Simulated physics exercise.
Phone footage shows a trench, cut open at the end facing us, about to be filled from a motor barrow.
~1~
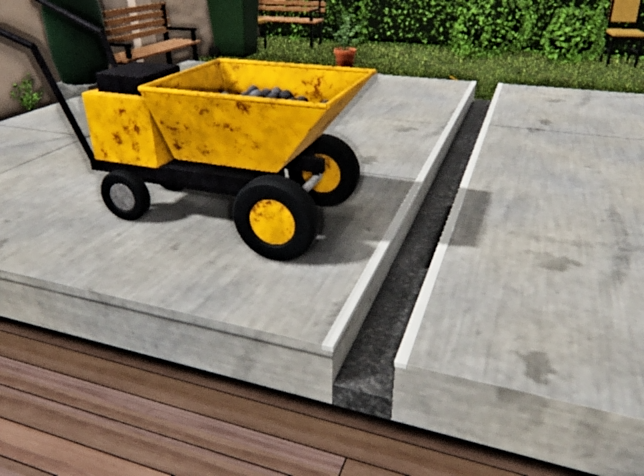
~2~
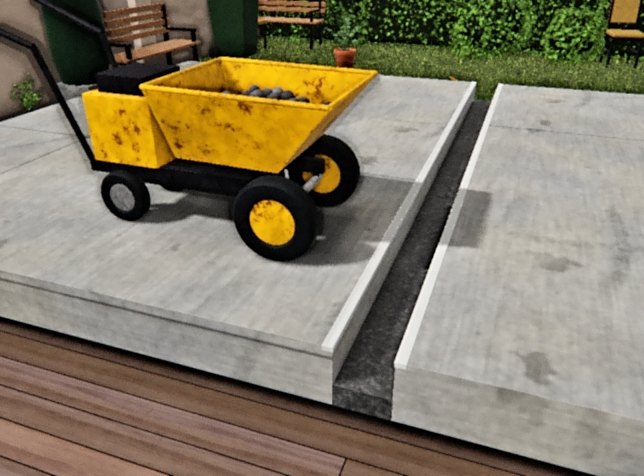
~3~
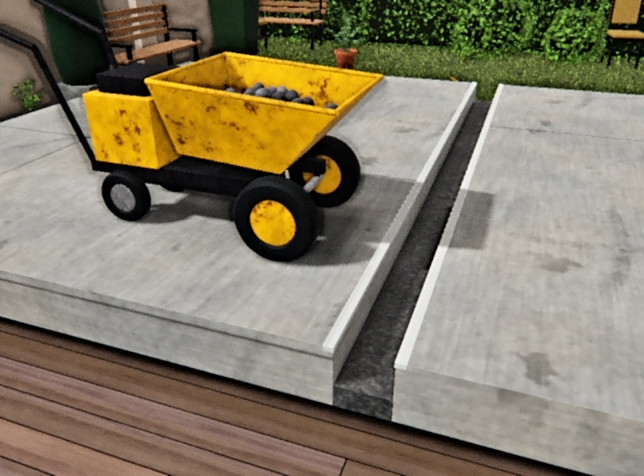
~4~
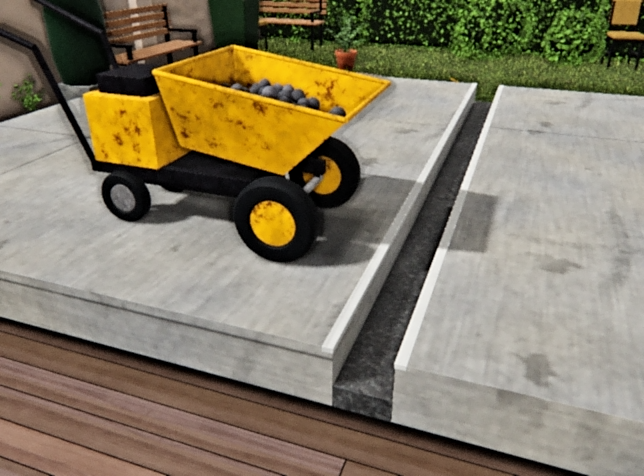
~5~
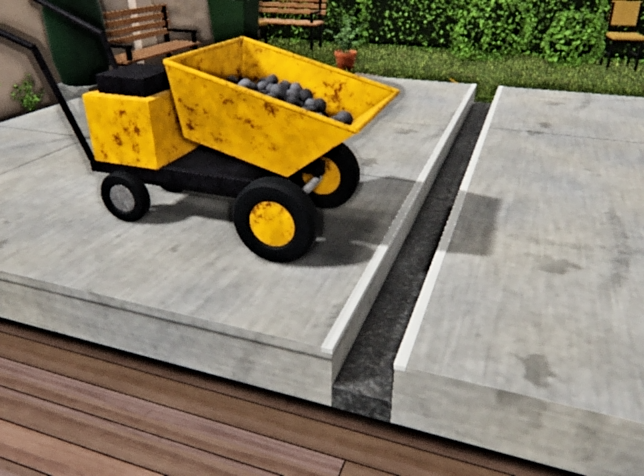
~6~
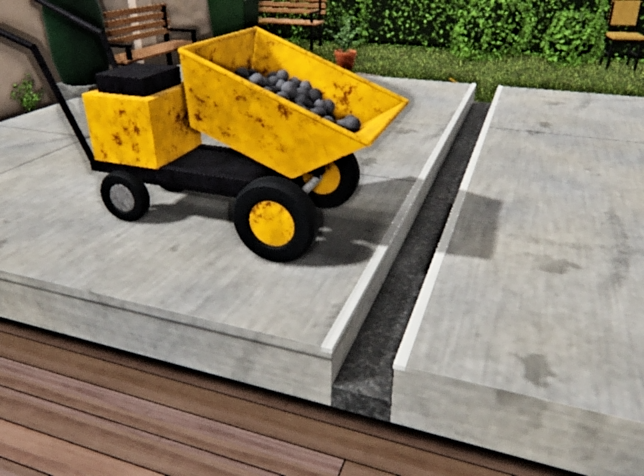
A yellow motor barrow stands beside a narrow trench as its skip gradually tilts toward the right.
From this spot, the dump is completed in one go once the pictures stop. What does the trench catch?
Falls short of half.
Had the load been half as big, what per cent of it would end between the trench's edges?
Roughly 60 percent.
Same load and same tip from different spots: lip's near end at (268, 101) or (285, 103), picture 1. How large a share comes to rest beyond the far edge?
You'd get around 10 in a hundred, then 10 in a hundred.
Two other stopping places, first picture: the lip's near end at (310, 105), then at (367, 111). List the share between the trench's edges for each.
First spot: 70 %, second spot: 0 %.
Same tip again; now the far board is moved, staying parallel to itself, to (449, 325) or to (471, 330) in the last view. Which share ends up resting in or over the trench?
Near 80 % and 90 %.
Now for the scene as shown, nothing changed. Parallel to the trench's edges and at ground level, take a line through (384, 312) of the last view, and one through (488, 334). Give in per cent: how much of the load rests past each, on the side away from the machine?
Result, first then second: 80 %, 30 %.
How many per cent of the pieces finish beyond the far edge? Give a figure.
55 per cent.
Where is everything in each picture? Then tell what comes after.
The first frame shows lip of the skip near (327, 107), level; top of the load near (249, 113), round cobbles; first edge of the trench near (351, 303); far edge near (417, 316), the trench under half as wide as the skip, and about as deep as wide.
The second frame shows lip of the skip near (329, 109), level; top of the load near (246, 108).
The third frame shows lip of the skip near (336, 113), tipped barely; top of the load near (243, 106).
The fourth frame shows lip of the skip near (345, 121), tipped a little; top of the load near (244, 94).
The fifth frame shows lip of the skip near (356, 131), tipped a little; top of the load near (252, 89).
The sixth frame shows lip of the skip near (368, 144), tipped clearly; top of the load near (256, 82); first edge of the trench near (350, 305); far edge near (417, 319).
Shortly afterwards, skip tipped steeply; the whole lot in the skip.
Next, skip tipped right over; near two thirds in the skip; a little in or heaped over the trench; near a quarter beyond it.
Some moments later, skip tipped right over; near a quarter in the skip; near a quarter in or heaped over the trench; near half beyond it.
In the end, skip tipped right over; a little in the skip; near a third in or heaped over the trench; near half beyond it.
